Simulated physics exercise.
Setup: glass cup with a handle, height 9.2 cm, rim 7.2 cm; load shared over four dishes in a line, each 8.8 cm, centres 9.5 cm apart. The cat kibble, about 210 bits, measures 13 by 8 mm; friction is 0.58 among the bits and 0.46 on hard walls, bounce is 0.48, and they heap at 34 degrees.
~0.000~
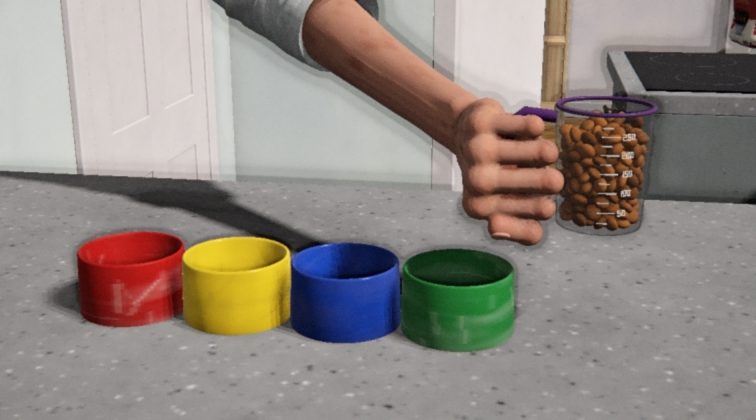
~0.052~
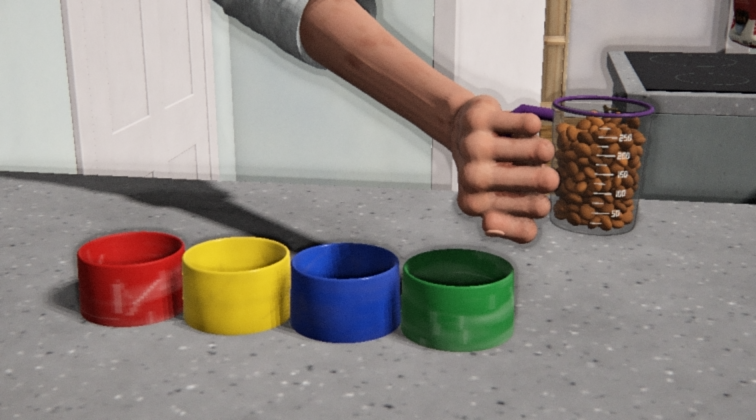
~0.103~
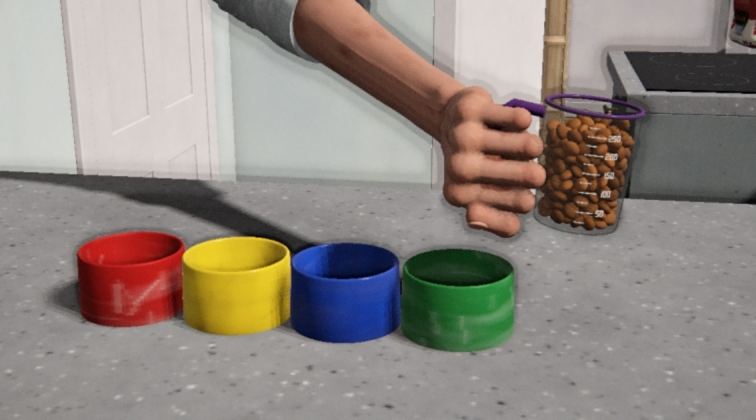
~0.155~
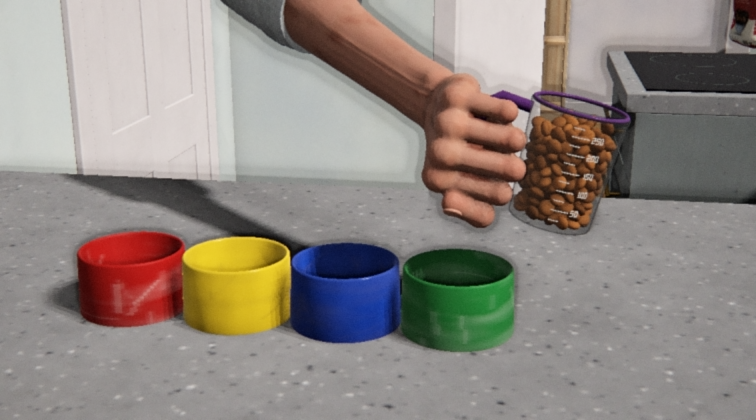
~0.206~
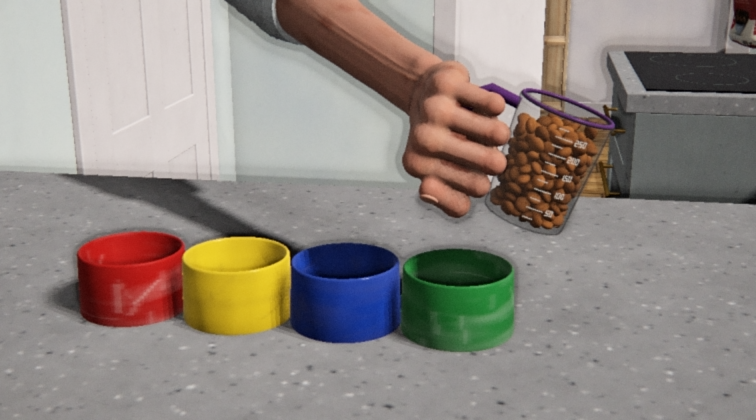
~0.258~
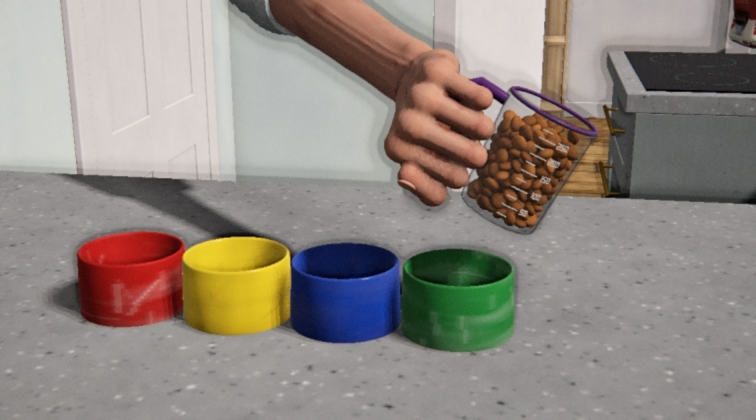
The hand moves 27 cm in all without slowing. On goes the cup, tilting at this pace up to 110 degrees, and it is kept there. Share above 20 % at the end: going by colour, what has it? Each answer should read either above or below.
Red - below, blue - above, green - below, yellow - below, counter - below.
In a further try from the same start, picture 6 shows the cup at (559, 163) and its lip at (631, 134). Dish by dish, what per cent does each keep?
Red: 0 / blue: 30 / green: 50 / yellow: 0.
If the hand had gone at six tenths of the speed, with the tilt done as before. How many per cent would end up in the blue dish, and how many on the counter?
Shares: Blue 40, counter 10.
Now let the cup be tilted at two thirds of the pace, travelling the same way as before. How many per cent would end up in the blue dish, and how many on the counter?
Result: Blue dish 100, counter 0.
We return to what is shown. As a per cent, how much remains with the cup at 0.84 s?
Roughly 90 %.
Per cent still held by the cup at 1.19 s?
Somewhere near 60 per cent.
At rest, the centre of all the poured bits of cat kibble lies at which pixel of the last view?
I'd say roughly (342, 289).
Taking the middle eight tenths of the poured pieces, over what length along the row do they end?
Length: Approx. 5 cm.
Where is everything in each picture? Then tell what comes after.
Cup at (602, 165), tilt 0 degrees, lip at (655, 108), moved 0.0 cm; middle of the pieces at (602, 174); green dish at (458, 268); blue dish at (345, 261); yellow dish at (236, 255); red dish at (131, 249), in the first picture.
Cup at (597, 165), tilt 1 degrees, lip at (652, 109), moved 0.3 cm; middle of the pieces at (597, 174), in the second picture.
Cup at (584, 164), tilt 6 degrees, lip at (643, 113), moved 1.3 cm; middle of the pieces at (584, 173), in the third picture.
Cup at (565, 164), tilt 12 degrees, lip at (628, 119), moved 2.8 cm; middle of the pieces at (563, 173), in the fourth picture.
Cup at (545, 163), tilt 19 degrees, lip at (613, 125), moved 4.3 cm; middle of the pieces at (542, 171), in the fifth picture.
Cup at (525, 162), tilt 26 degrees, lip at (596, 132), moved 5.9 cm; middle of the pieces at (521, 170); green dish at (458, 268); blue dish at (345, 261); yellow dish at (236, 255); red dish at (131, 249). The cup turns about 130 degrees a second and travels 30 cm a second, in the sixth picture.
After 0.61 s, tilt 72 degrees; cup holds 100 %.
Then, at 0.84 s, tilt 101 degrees; cup holds 90 %, blue 5 %.
Then, at 1.19 s, tilt 110 degrees; cup holds 60 %, blue 35 %.
By 3.2 s all is still; red 0 %, blue 95 %, green 0 %, yellow 0 %, counter 0 %, cup 5 %.
